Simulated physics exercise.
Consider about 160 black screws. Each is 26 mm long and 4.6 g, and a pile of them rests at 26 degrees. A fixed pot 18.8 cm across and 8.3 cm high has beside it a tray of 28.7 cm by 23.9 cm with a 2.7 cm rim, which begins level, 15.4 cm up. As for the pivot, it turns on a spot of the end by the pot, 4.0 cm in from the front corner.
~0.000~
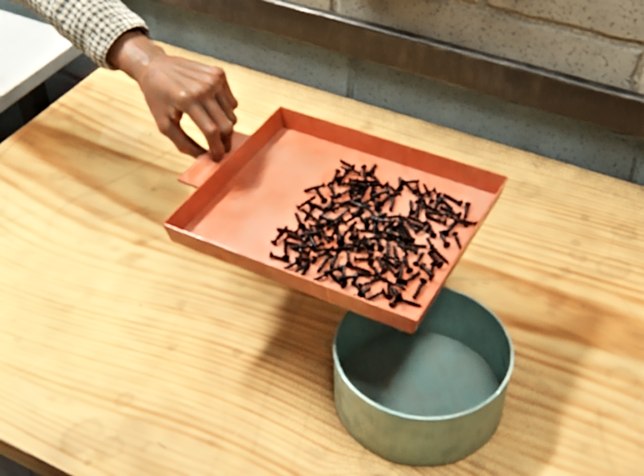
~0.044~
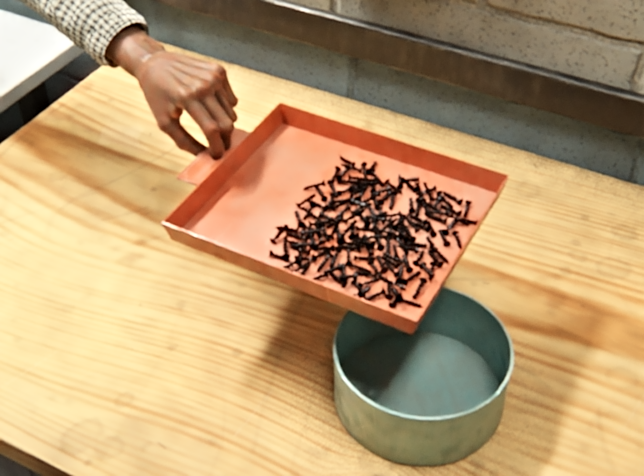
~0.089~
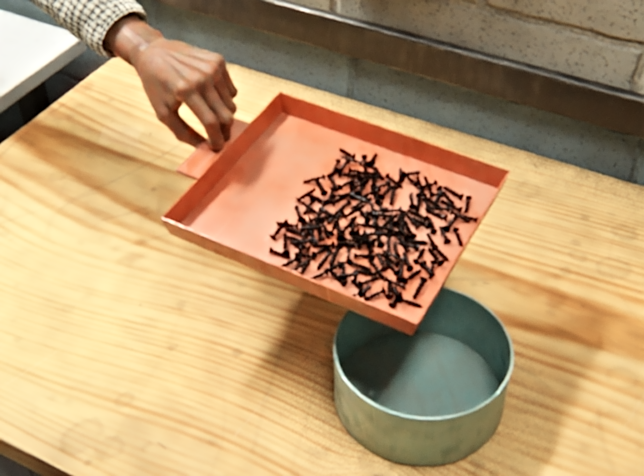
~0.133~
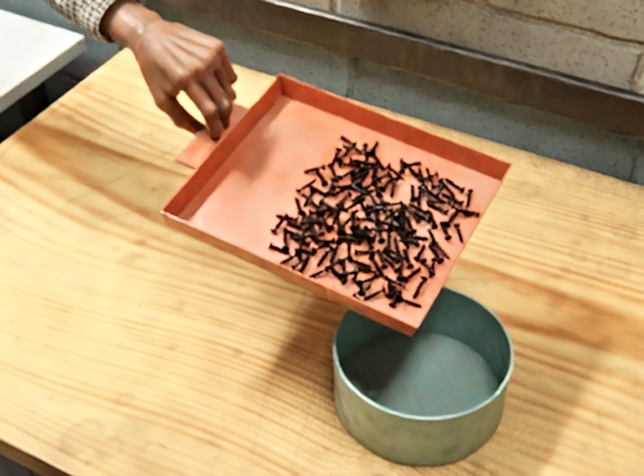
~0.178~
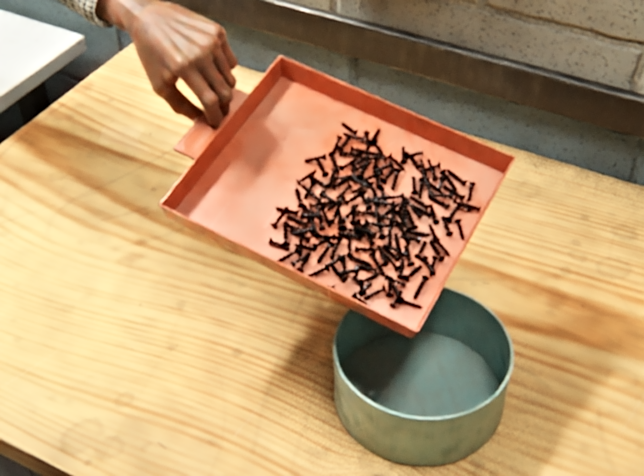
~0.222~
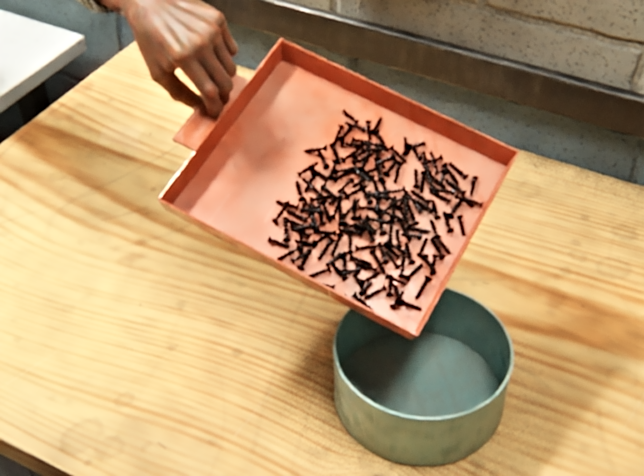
At first, a hand at the upper left grips the tab of a shallow orange tray of small black screws, held nearly level above a round green pot on a wooden table. The hand then lifts, tilting the tray steadily more toward the pot, while the screws stay in a loose pile.
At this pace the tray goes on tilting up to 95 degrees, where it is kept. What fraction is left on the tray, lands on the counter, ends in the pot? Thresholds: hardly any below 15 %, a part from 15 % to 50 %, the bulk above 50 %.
Tray: A small number; counter: A decent number; pot: The majority.
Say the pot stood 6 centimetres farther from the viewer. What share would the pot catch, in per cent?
Estimated share: Around 0 in a hundred.
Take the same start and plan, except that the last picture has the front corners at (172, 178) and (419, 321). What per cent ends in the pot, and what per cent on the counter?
Final per cent - pot 70, counter 30.
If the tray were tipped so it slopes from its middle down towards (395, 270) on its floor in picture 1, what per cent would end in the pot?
Roughly 85 percent of them.
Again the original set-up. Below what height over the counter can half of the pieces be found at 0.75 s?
Roughly 16 cm.
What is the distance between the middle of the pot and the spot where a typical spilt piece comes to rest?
Roughly 18 cm.
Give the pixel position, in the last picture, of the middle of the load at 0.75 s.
Near pixel (407, 337).
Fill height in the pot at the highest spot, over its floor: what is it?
Some 3.0 cm above the floor.
After 0.54 s, tilt 56 degrees; the tray holds 100 %, the pot 0 %.
After 0.75 s, tilt 81 degrees; the tray holds 75 %, the pot 5 %.
Then, at 1.08 s, tilt 95 degrees; the tray holds 5 %, the pot 70 %.
In the end, at 2.0 s, tray 0 %, counter 25 %, pot 75 %.
